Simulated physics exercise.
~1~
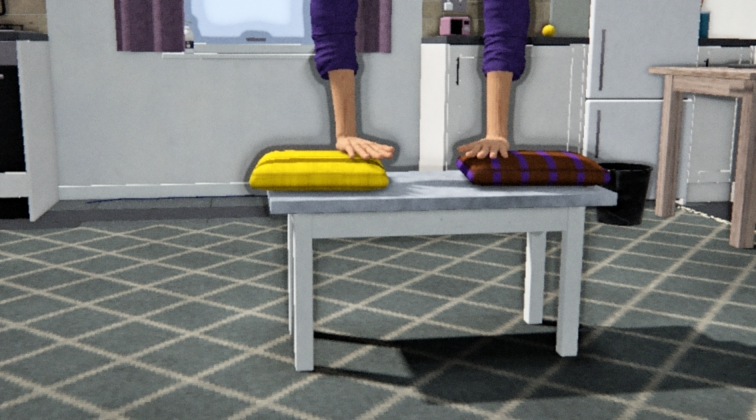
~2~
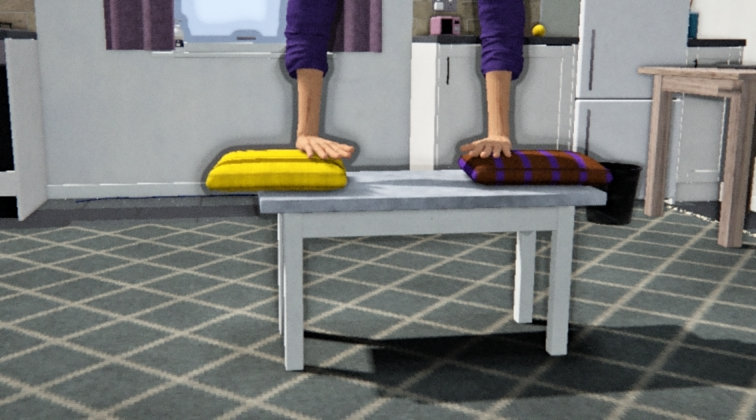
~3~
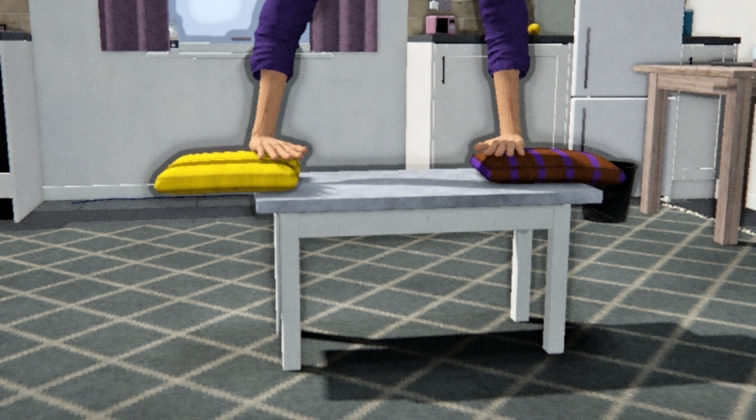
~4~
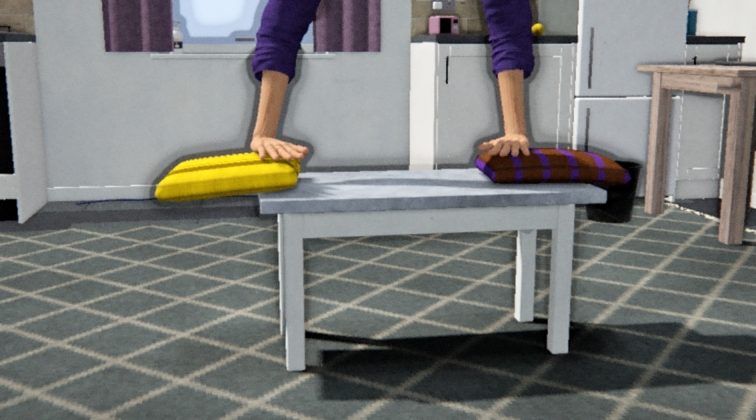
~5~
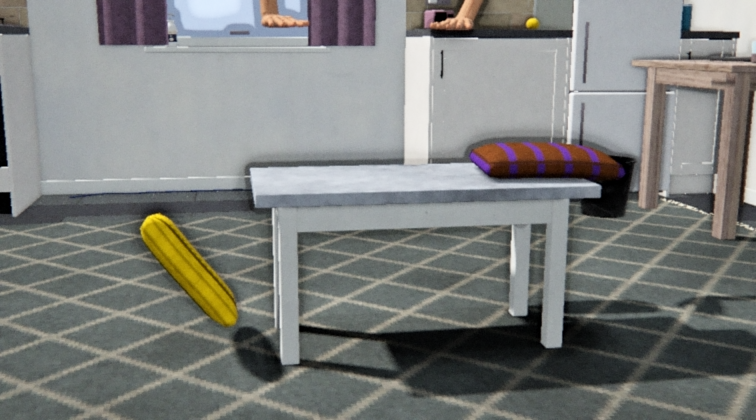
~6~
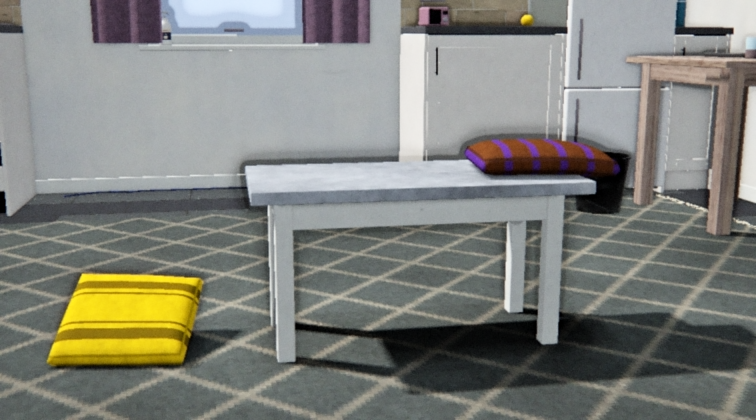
The clip opens on a low, pale table in a kitchen, where two hands in purple sleeves press down on a yellow cushion at the left and a brown pillow with purple stripes at the right. The hands push the two apart, sliding the yellow cushion well past the left edge and the brown pillow slightly to the right. The yellow cushion begins to tilt as the hands lift away. It tips off and drops beside the table, ending flat on the patterned floor, while the brown pillow stays at rest on the tabletop.
